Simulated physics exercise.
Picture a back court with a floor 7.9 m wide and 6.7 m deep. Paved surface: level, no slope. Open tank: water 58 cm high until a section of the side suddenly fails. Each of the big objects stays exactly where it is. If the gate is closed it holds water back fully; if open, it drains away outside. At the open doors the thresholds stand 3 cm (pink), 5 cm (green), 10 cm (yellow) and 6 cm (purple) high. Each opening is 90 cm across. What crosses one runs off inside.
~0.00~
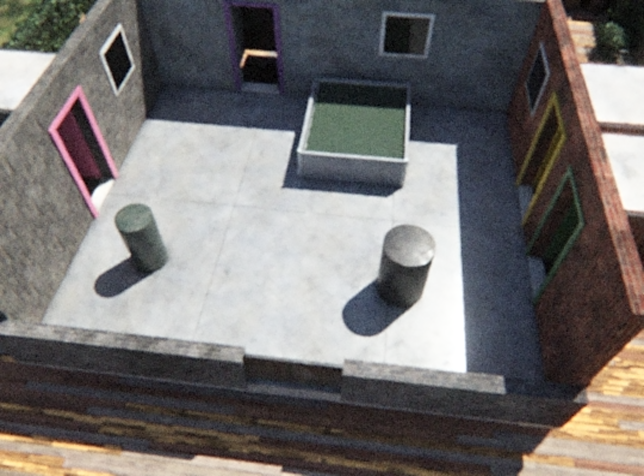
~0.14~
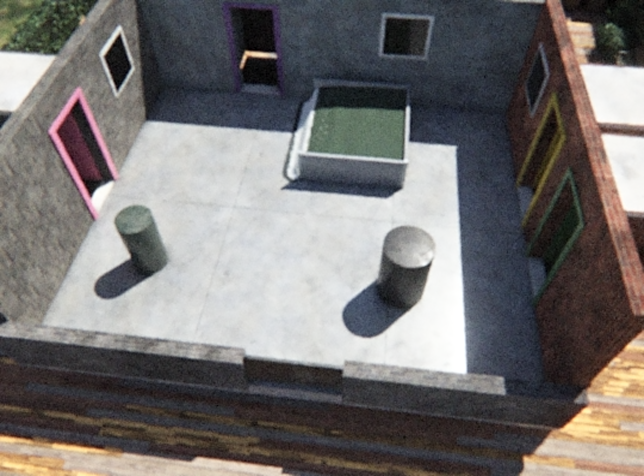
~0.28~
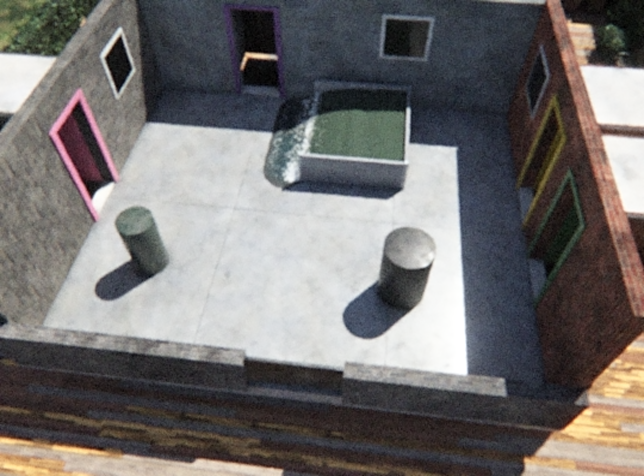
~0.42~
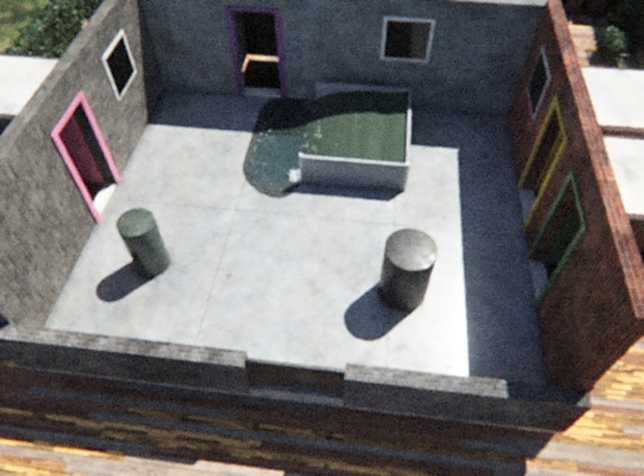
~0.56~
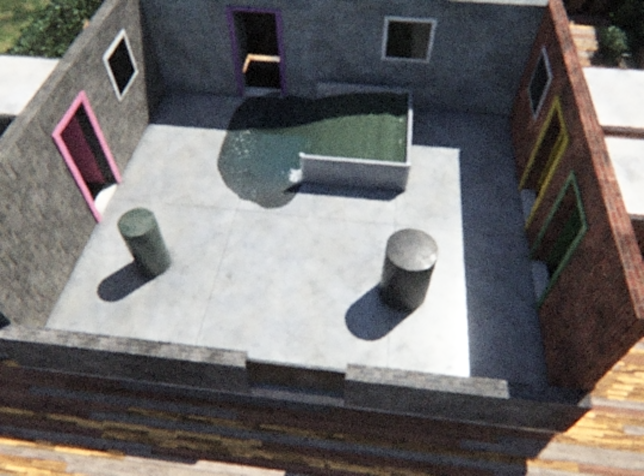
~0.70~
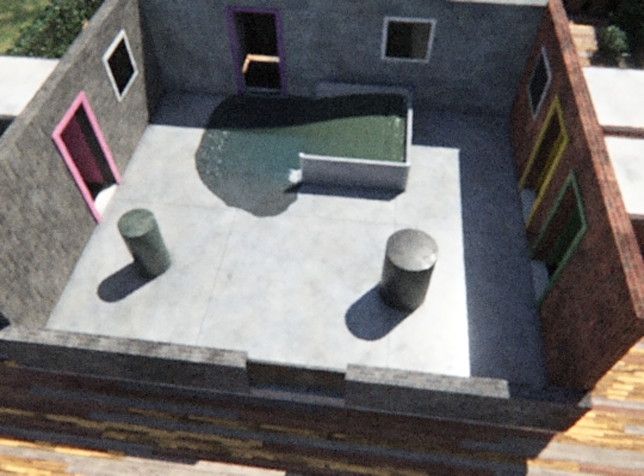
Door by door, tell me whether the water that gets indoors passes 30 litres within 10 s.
Here is the picture: At the pink door it goes past 30 litres; at the green door it stays within 30 litres; at the yellow door it stays within 30 litres; at the purple door it goes past 30 litres.
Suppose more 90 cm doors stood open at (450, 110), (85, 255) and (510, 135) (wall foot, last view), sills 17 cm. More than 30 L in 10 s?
In that order: Not over, under, below.
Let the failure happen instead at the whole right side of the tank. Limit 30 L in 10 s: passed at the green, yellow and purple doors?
So green ends up past the limit, yellow past the limit, purple short of it.
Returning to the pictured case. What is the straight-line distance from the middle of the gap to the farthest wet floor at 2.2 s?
Some 4.6 m out.
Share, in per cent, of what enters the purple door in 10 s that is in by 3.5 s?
Some 45 per cent by then.
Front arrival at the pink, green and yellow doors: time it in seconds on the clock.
The pink door is reached at 1.6 s, green at 8.5 s, yellow at 10.0 s.
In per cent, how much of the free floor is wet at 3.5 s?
35 %.
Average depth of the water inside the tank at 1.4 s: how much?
The average depth is around 30 cm.
After 1.4 s water covers 30 % of the floor and is deepest (30 cm) near (143, 136); pink door not reached, green door not reached, yellow door not reached, purple door 13 cm at the sill, 5 L in.
After 2.2 s water covers 30 % of the floor and is deepest (43 cm) near (172, 96); pink door 15 cm at the sill, 14 L in, green door not reached, yellow door not reached, purple door 13 cm at the sill, 27 L in.
After 3.5 s water covers 35 % of the floor and is deepest (26 cm) near (167, 105); pink door 12 cm at the sill, 83 L in, green door not reached, yellow door not reached, purple door 10 cm at the sill, 50 L in.
After 6.0 s water covers 60 % of the floor and is deepest (20 cm) near (36, 347); pink door 6 cm at the sill, 133 L in, green door not reached, yellow door not reached, purple door 10 cm at the sill, 101 L in.
After 10.0 s water covers 80 % of the floor and is deepest (17 cm) near (542, 407); pink door 6 cm at the sill, 152 L in, green door 7 cm at the sill, 2 L in, yellow door 2 cm at the sill, 0 L in, purple door 4 cm at the sill, 113 L in.
